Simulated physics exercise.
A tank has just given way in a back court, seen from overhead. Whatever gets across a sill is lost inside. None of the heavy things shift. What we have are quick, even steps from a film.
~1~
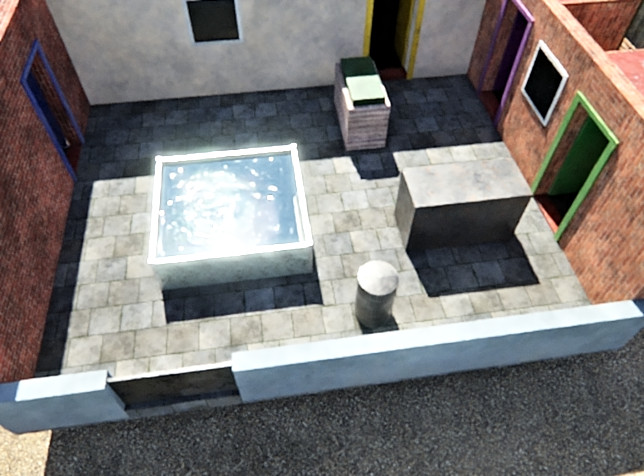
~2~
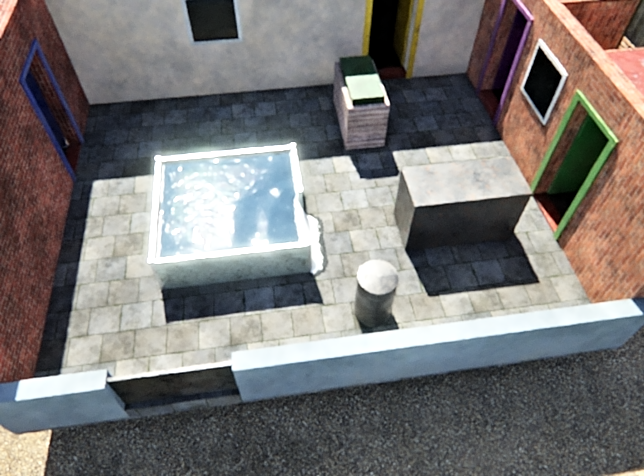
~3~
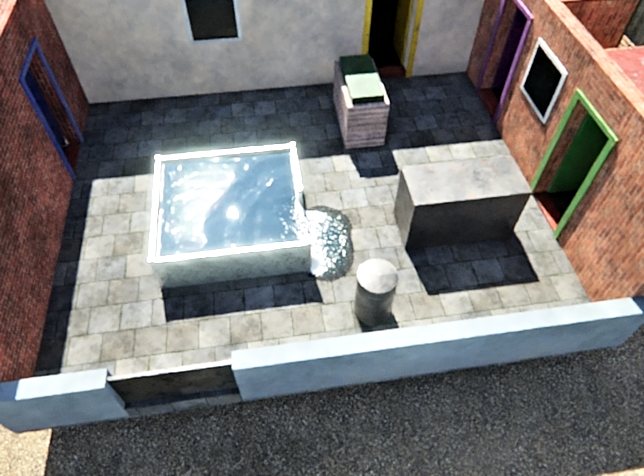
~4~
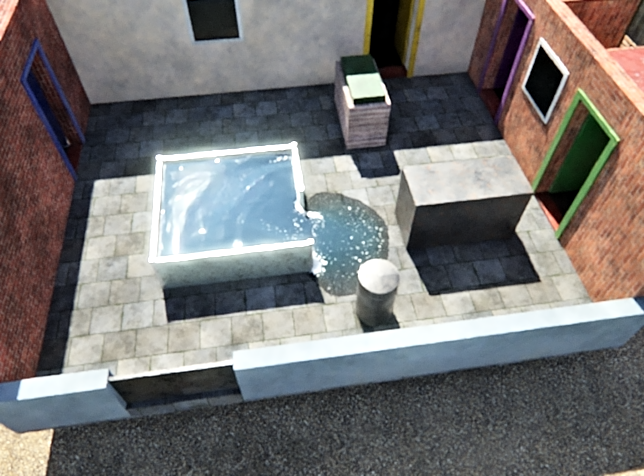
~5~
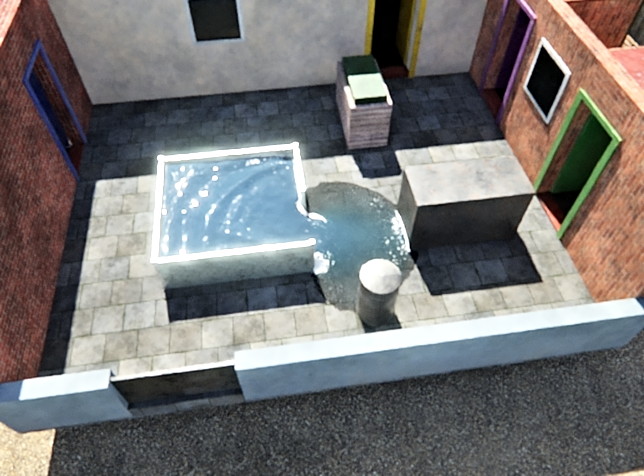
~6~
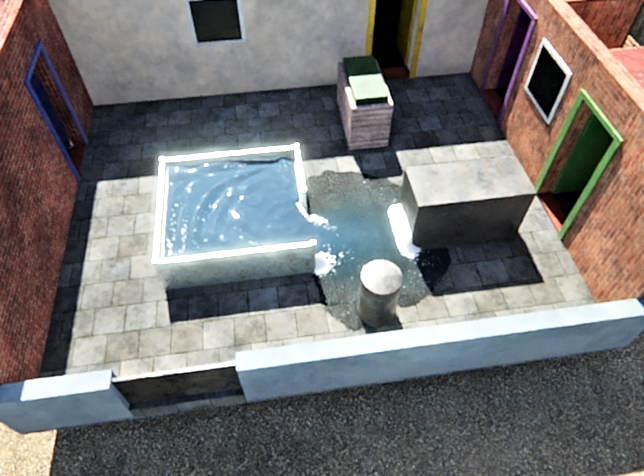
Water pouring from the right side of a square tank in a walled courtyard, spreading across paving around a short post and against a grey block.
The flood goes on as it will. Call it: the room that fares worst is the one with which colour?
It is the green one.
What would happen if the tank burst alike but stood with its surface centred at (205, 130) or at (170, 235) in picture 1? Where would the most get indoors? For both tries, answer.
Try 1 gives the green-painted one and try 2 the door marked green.
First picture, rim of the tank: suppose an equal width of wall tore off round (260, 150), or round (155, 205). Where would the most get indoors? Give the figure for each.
In turn: The door marked blue, the one in blue.
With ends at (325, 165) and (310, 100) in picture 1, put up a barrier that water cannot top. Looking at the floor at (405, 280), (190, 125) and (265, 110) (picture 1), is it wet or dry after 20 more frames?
Log: Point 1 inundated, point 2 unwetted, point 3 unwetted.
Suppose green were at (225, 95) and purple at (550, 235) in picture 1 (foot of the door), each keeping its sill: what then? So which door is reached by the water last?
That would be the blue one.
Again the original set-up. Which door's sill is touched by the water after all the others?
I'd go with the blue door.
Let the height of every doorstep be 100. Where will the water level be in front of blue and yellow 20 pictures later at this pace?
I'd put it at close to 0 and 20 per cent.
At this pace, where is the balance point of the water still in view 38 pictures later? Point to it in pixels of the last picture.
Close to (371, 210), I reckon.
A moment on, water covers 20 % of the floor; yellow door not reached, green door not reached, blue door not reached, purple door not reached.
Next, water covers 35 % of the floor; yellow door not reached, green door not reached, blue door not reached, purple door not reached.
Then, water covers 45 % of the floor; yellow door wet at the sill, nothing in, green door a trickle in, blue door not reached, purple door wet at the sill, nothing in.
Later, water covers 60 % of the floor; yellow door wet at the sill, nothing in, green door some in, blue door not reached, purple door wet at the sill, nothing in.
In the end, water covers 95 % of the floor; yellow door a trickle in, green door some in, blue door wet at the sill, nothing in, purple door wet at the sill, nothing in; the green door has let in the most.
